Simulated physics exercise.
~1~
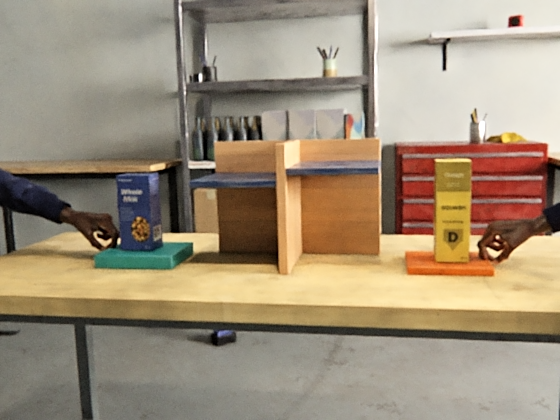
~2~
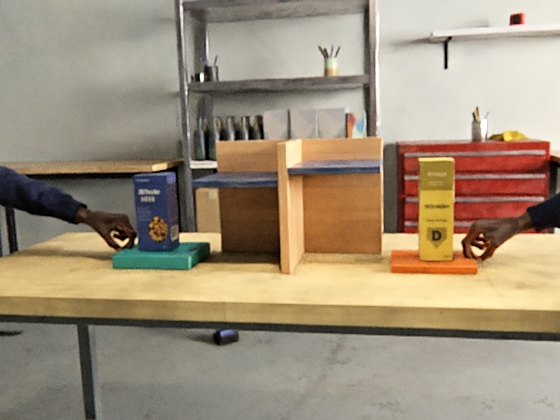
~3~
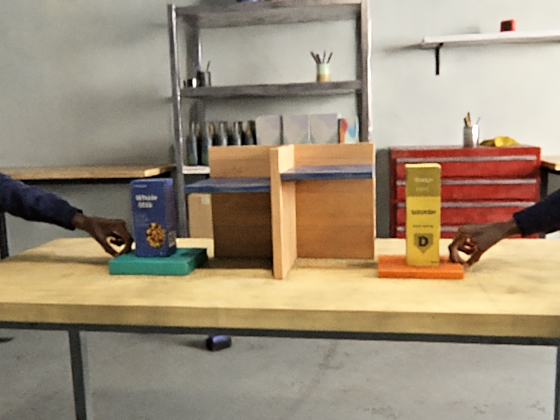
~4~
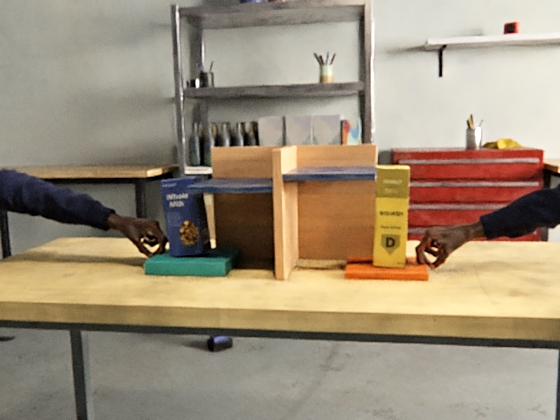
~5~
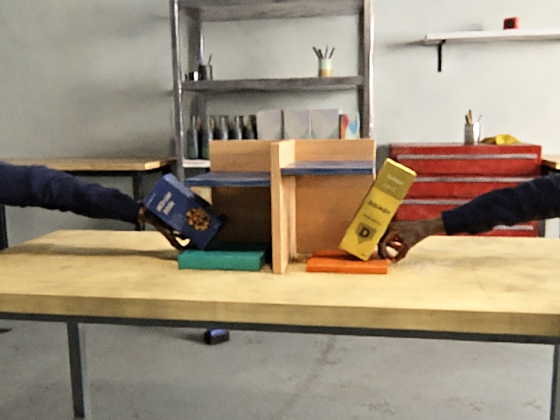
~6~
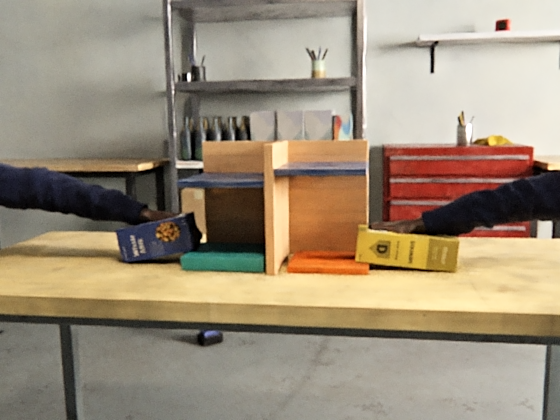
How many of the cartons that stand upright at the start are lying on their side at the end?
Two of them, the blue carton and the yellow carton, are lying on their sides at the end.
On a wooden table in a workshop, two hands push a turquoise tray holding a blue carton and an orange board holding a yellow carton inward under a stand's shelves; both upright cartons tip outward and end on their sides, while the carriers rest beneath the shelves.
